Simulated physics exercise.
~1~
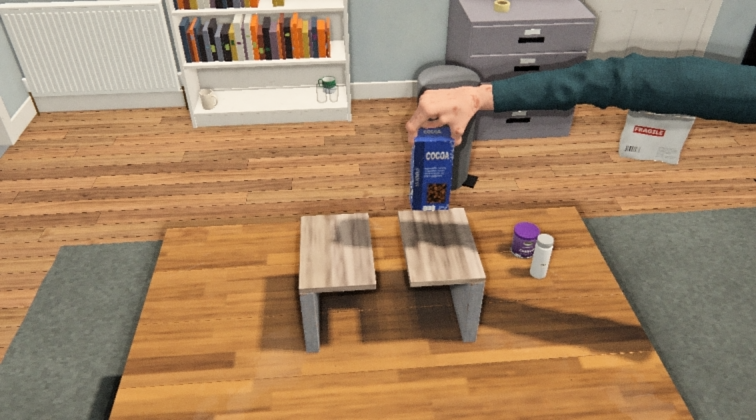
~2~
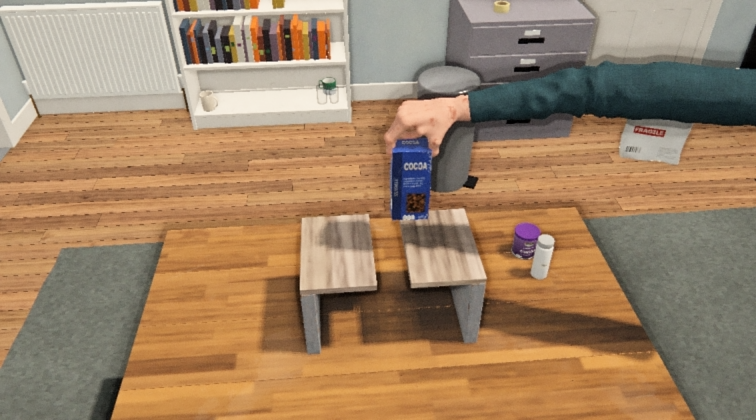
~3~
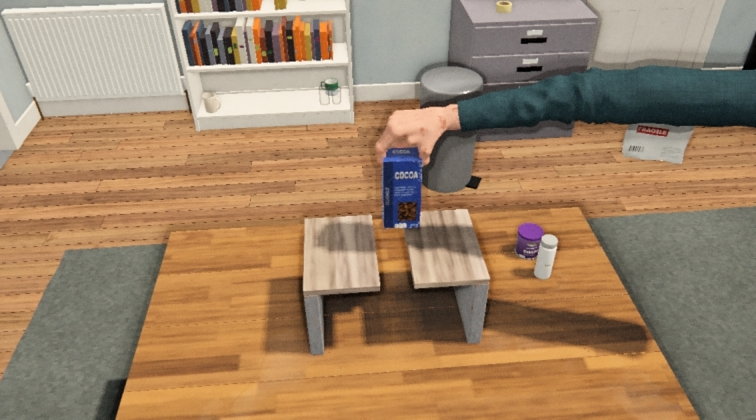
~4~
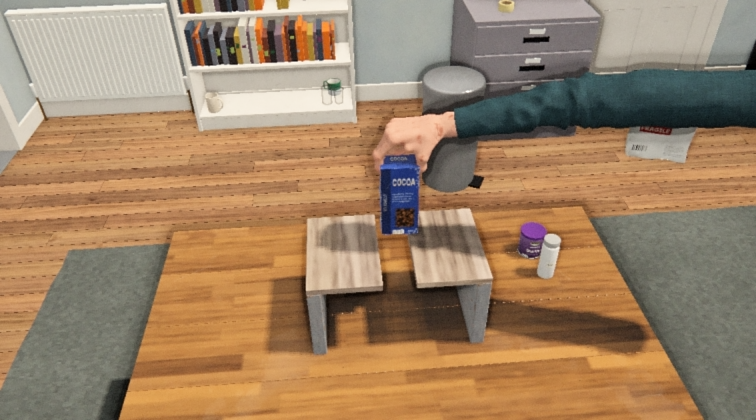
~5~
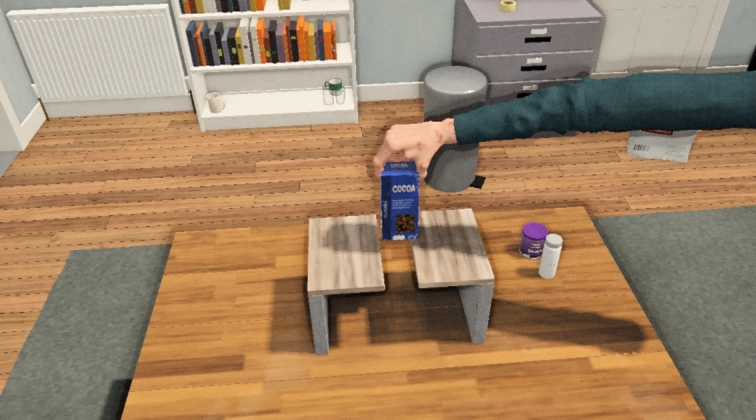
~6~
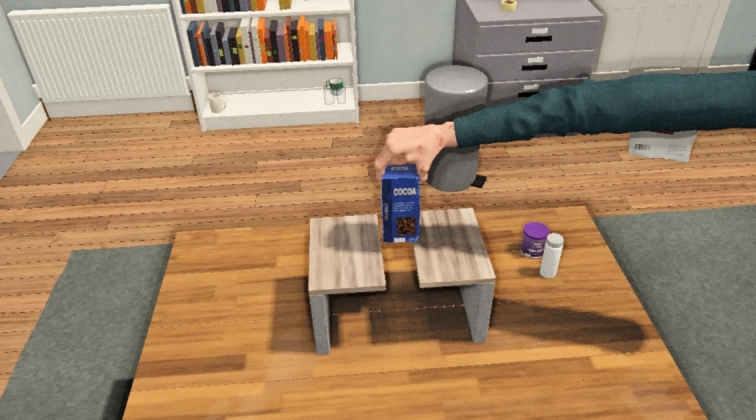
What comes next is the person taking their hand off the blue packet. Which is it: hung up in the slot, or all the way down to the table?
Seems it is snagged at the gap.
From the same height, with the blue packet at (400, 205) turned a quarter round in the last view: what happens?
It falls clear through.
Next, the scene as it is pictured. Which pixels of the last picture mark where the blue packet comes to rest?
Close to (364, 235) in the last picture.
Then, 0.20 s after the last picture, blue packet tipped 3° from how it was near (398, 216).
Then, 0.30 s after the last picture, blue packet tipped 30° from how it was near (385, 225).
Then, 0.50 s after the last picture, blue packet on its side near (364, 235).
At rest, tipped over on the stand or table, blue packet; the other 2 in place. Seen from the same camera at the end, blue packet near (364, 235). The packet is caught.
